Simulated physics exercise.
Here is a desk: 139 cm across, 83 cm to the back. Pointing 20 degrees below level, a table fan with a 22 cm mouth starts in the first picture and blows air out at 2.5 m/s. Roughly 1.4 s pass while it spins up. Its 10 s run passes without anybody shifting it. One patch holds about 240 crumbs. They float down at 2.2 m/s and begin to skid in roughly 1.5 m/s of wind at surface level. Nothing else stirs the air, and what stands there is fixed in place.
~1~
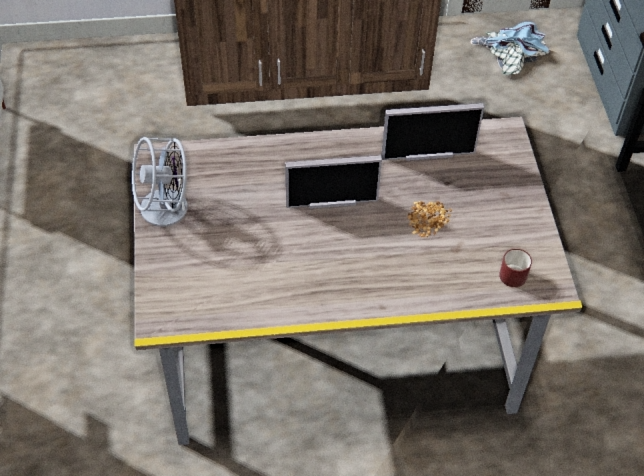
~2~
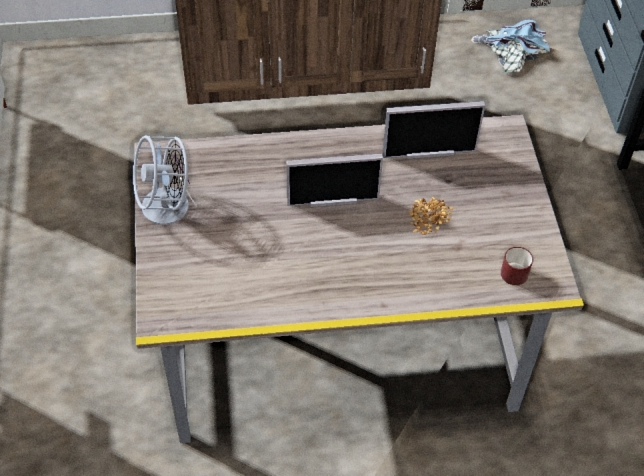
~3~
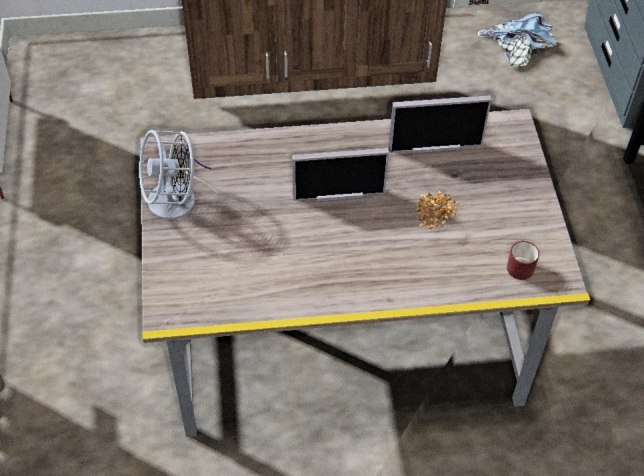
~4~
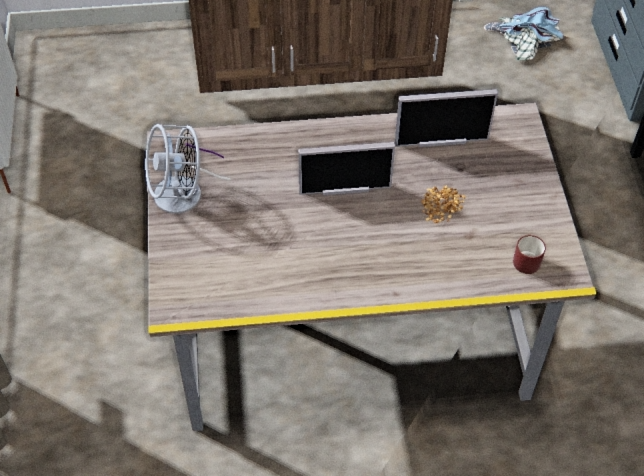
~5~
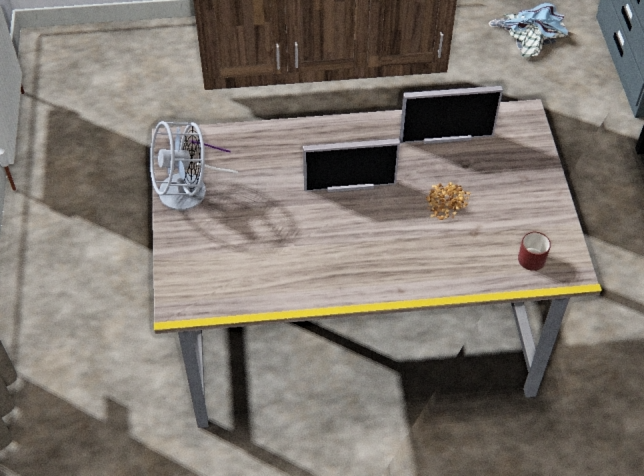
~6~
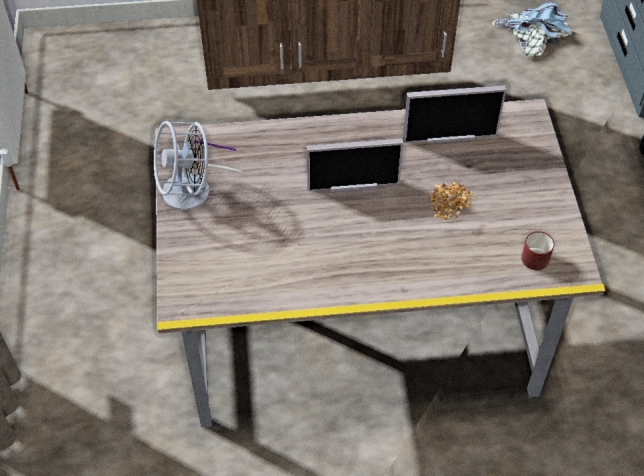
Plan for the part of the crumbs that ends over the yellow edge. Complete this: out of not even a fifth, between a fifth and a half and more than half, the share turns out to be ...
The share turns out to be below one fifth.
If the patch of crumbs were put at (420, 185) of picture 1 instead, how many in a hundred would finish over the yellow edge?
Roughly 0 per cent.
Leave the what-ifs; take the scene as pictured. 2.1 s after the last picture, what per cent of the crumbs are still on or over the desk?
About 100 %.
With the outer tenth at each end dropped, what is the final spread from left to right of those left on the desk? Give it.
10 cm, give or take.
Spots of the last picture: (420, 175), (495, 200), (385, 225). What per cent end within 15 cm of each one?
Estimates in listed order: 50 %; 50 %; 0 %.
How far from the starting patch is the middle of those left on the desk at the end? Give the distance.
That works out close to 0 centimetres.
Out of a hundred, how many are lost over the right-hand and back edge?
Roughly 0 per cent at the right-hand edge and 0 per cent at the back edge.
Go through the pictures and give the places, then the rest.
The middle of the crumbs is near (426, 218), none has stirred yet and the mouth of the table fan is at (159, 175), in the first frame.
The middle of the crumbs is near (431, 215), none has stirred yet and the yellow edge is centred on (364, 325), in the second frame.
The middle of the crumbs is near (437, 210), none has stirred yet, the top of a laptop is at (442, 101) and the top of a laptop is at (341, 153), in the third frame.
The middle of the crumbs is near (443, 204) and none has stirred yet, in the fourth frame.
The middle of the crumbs is near (448, 201) and none has stirred yet, in the fifth frame.
The middle of the crumbs is near (451, 200) and none has stirred yet, in the sixth frame.
Then, 0.9 s after the last picture the count stands so, 0 % are over the yellow edge; the middle of those still in play is near (451, 200).
Then, 2.1 s after the last picture the count stands so, 0 % are over the yellow edge; the middle of those still in play is near (451, 200).
Then, 4.4 s after the last picture the count stands so, 0 % are over the yellow edge; the middle of those still in play is near (451, 200).
Then, 8.9 s after the last picture, at the end, 0 % are over the yellow edge; the middle of those still in play is near (451, 200).
